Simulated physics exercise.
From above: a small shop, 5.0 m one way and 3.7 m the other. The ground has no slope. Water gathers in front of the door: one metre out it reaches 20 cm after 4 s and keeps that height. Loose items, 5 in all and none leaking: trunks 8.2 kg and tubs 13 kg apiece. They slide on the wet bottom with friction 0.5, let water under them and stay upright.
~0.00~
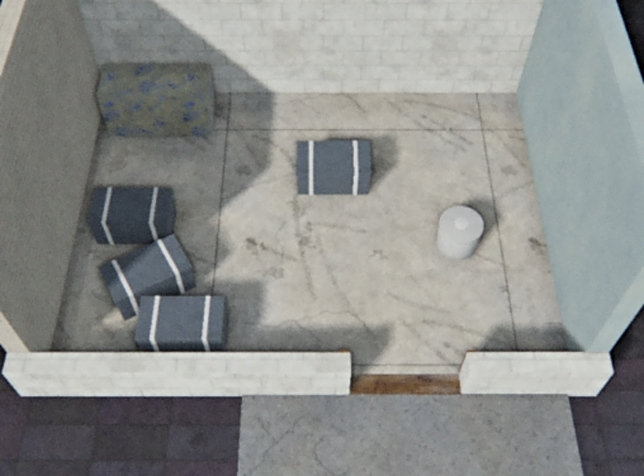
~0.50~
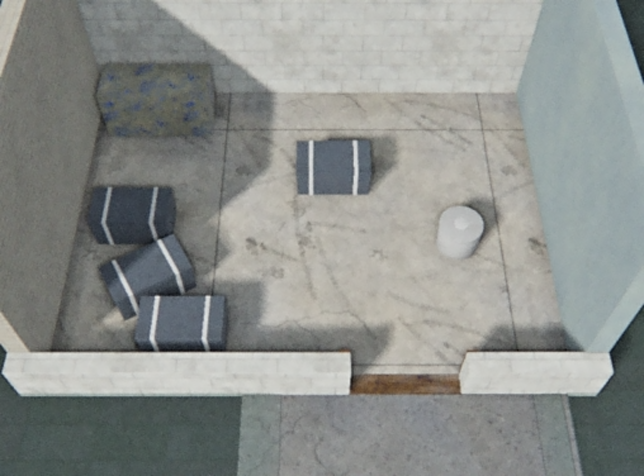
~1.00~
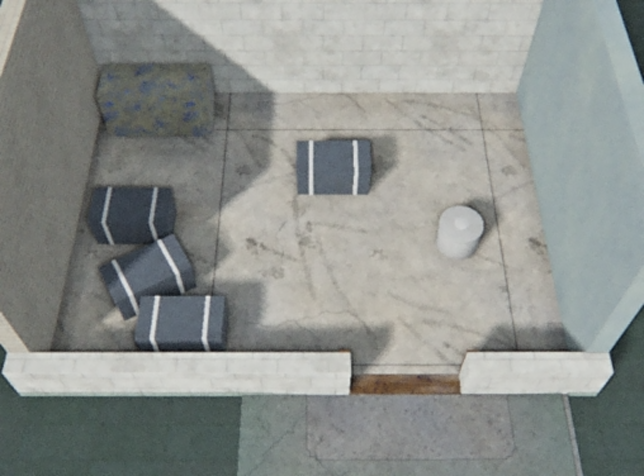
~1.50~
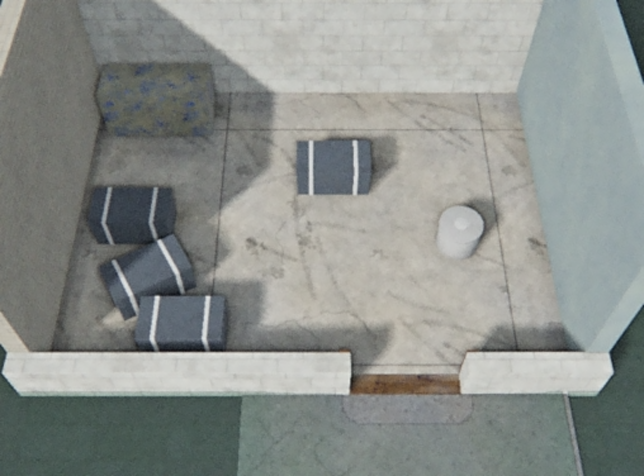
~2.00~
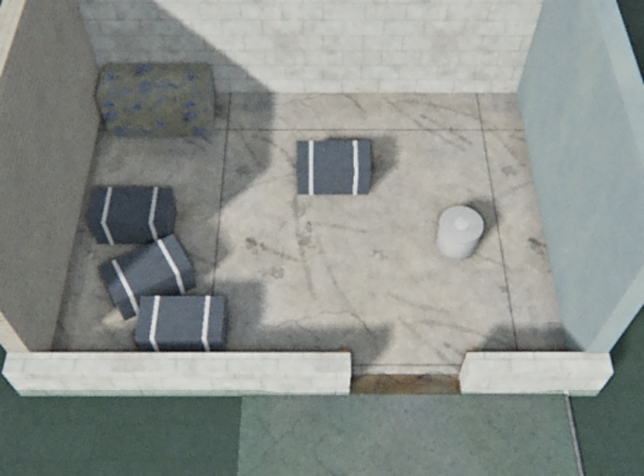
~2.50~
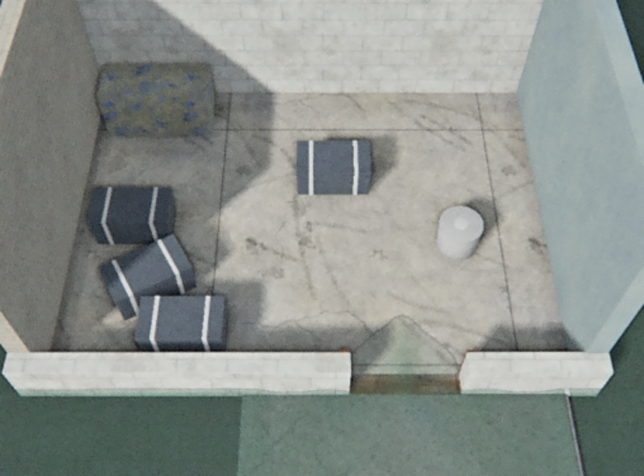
To begin with, four dark trunks with pale stripes and one whitish tub sit on a small shop's dry floor, seen from above. Greenish water then spreads over the ground outside and across the paving to the doorway. Finally, a small patch crosses the threshold, while the objects stay still.
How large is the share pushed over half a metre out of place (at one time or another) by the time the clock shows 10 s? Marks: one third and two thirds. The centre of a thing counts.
It is less than a third.
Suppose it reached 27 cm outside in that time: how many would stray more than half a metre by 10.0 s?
In that case 2 of them.
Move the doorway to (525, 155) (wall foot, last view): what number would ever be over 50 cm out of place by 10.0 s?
Then 2.
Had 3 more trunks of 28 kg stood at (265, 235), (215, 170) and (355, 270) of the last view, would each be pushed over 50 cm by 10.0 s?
In that order: Under, less, more.
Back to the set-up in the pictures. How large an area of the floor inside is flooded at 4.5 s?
About 6.0 m2.
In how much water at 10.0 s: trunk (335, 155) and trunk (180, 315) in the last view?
About 7 and 1 cm.
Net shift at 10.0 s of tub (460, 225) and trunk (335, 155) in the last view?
In that order: 30 cm, 120 cm.
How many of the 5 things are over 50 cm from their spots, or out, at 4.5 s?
0 of them.
After 3.5 s 0 of 5 are over 50 cm from their spots; 0 afloat.
After 4.5 s 0 of 5 are over 50 cm from their spots; 0 afloat.
After 7.0 s 1 of 5 are over 50 cm from their spots; 1 afloat.
After 10.0 s 1 of 5 are over 50 cm from their spots, and 1 have been at some point; 2 afloat.
